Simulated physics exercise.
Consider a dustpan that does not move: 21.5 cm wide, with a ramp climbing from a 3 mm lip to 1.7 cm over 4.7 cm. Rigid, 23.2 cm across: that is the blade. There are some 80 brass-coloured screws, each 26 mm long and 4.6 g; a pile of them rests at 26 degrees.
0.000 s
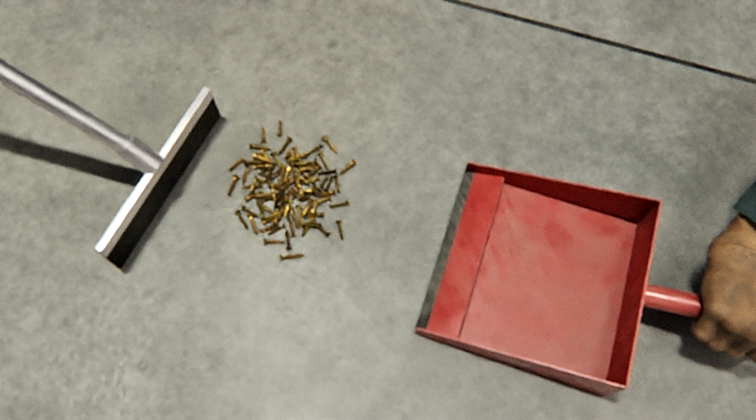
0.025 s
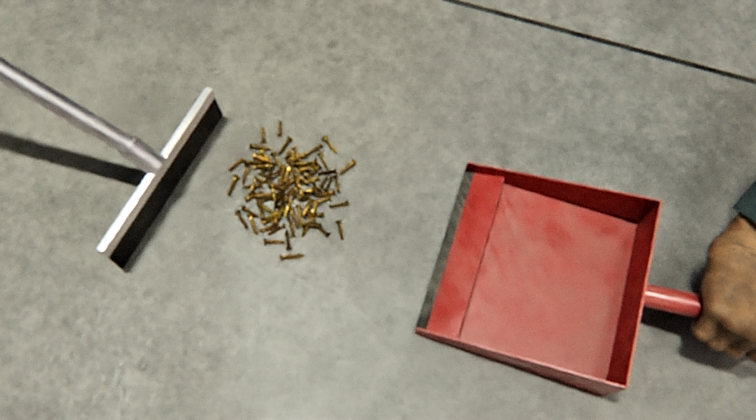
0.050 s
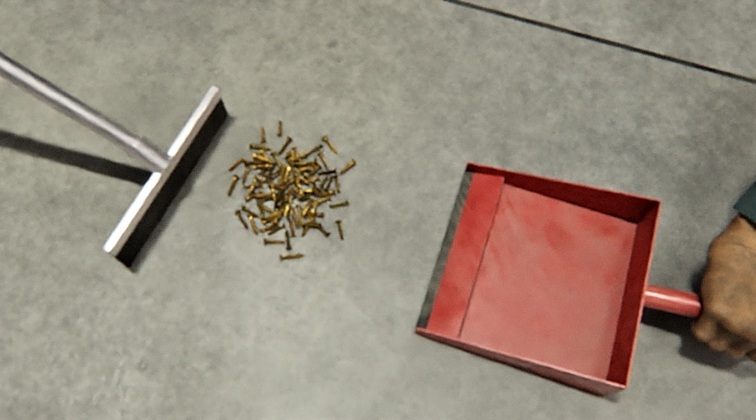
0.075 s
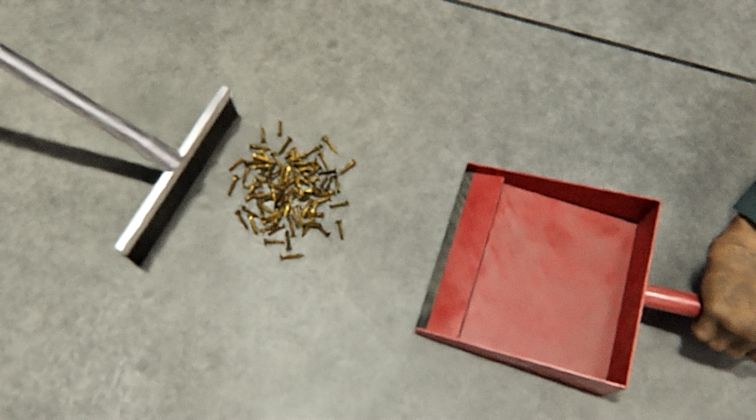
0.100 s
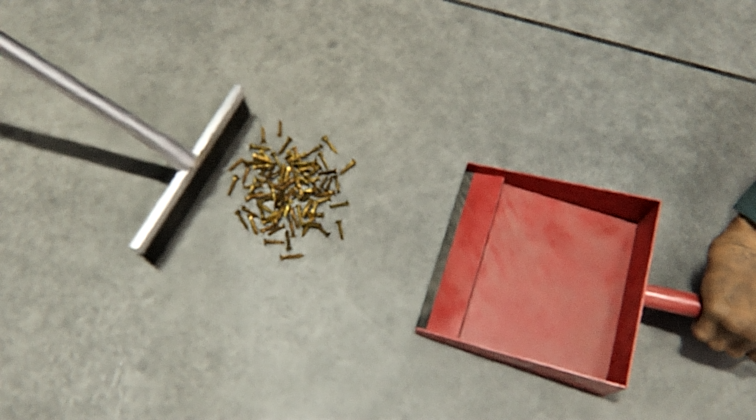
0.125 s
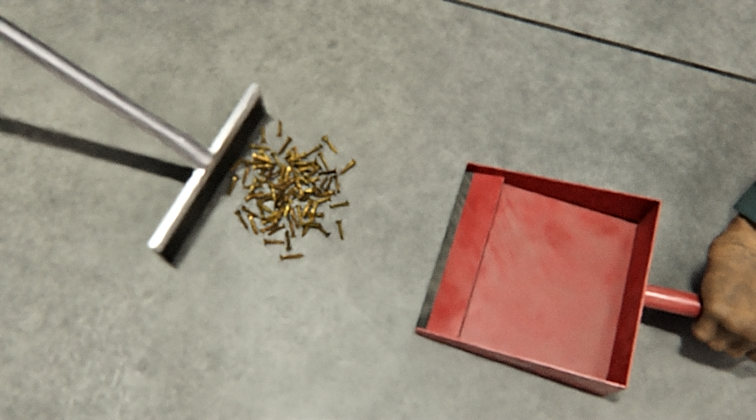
A hand holds a red dustpan still while a blade slides right to the screws.
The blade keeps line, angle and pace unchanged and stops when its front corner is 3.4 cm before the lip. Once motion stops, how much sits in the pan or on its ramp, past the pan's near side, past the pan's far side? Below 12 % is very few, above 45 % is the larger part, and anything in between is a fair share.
In the pan or on its ramp: Very few, past the pan's near side: Very few, past the pan's far side: A fair share.
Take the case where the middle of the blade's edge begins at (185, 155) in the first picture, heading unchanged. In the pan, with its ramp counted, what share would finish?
The pan and its ramp would take some 5 per cent.
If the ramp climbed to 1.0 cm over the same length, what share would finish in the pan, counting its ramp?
Estimate: About 5 in a hundred.
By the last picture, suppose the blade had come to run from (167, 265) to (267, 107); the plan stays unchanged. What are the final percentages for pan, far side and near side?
That ends as pan 35, far 5, and near 5.
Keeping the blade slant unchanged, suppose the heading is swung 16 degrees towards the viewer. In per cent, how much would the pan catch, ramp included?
Pan plus ramp: Some 15 %.
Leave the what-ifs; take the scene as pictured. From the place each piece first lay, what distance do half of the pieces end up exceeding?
18 cm or so.
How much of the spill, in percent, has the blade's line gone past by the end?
Near 5 percent, give or take.
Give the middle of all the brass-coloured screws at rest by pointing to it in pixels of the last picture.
Look around (437, 213) in the last picture.
After 0.30 s, middle of the blade 16 cm from the lip; 0 % over the lip, far side 5 %, near side 0 %.
Then, at 0.41 s, middle of the blade 8 cm from the lip; 0 % over the lip, far side 15 %, near side 0 %.
After 0.66 s, middle of the blade 5 cm from the lip; 0 % over the lip, far side 20 %, near side 0 %.
By 1.5 s all is still; pan 0 %, near side 0 %, far side 20 %, in front of the lip or behind the blade 75 %.
